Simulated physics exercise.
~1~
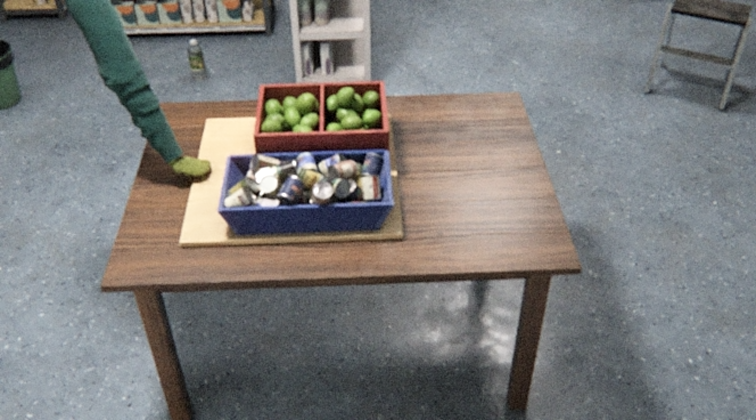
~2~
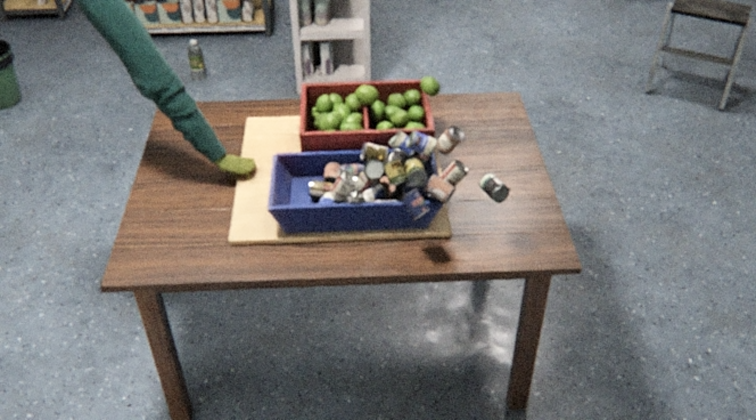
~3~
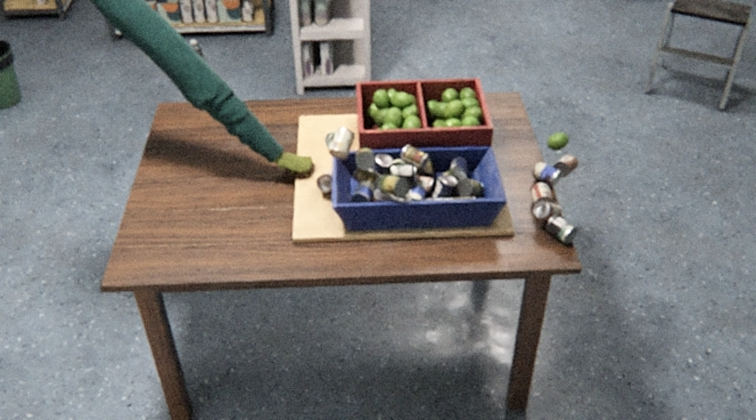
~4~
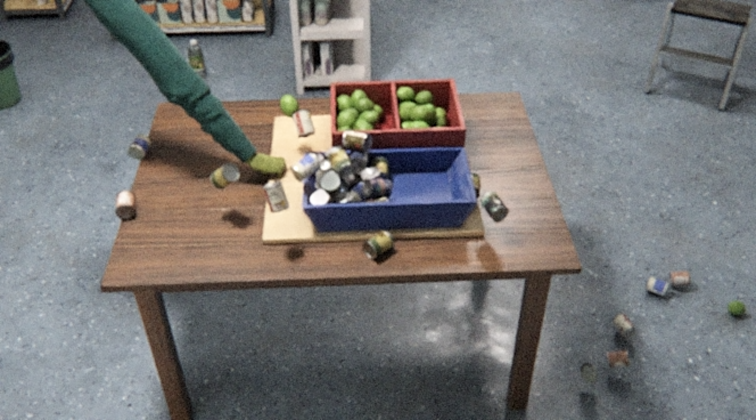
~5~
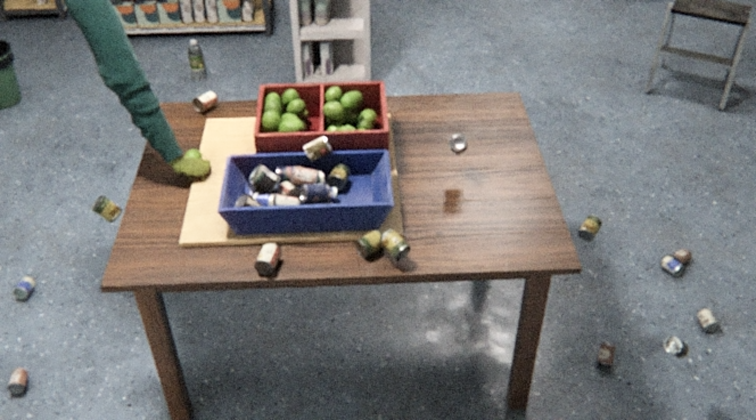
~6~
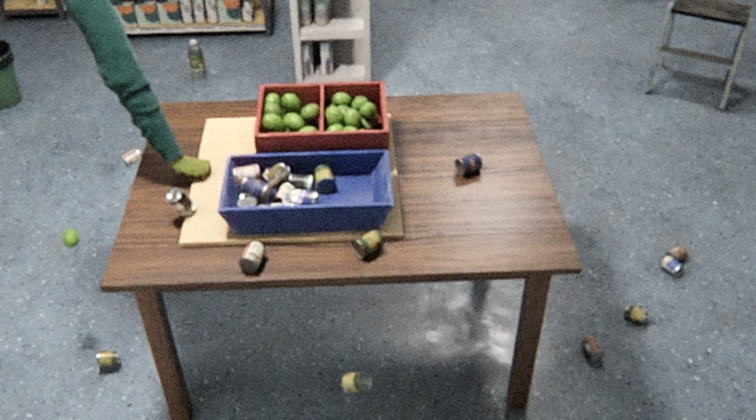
A green-sleeved arm with a gloved hand reaches from the upper left to a pale board on a brown wooden table, seen from above in a shop-like room with a speckled blue-grey floor. On the board, a divided red container of green limes sits behind a blue container packed with small tins. The hand and board move right, and tins and a lime spill over the right side. They slide back left, scattering more tins around the table and floor. Finally the board rests at its starting place, the blue container much emptier and the red one still full of limes.
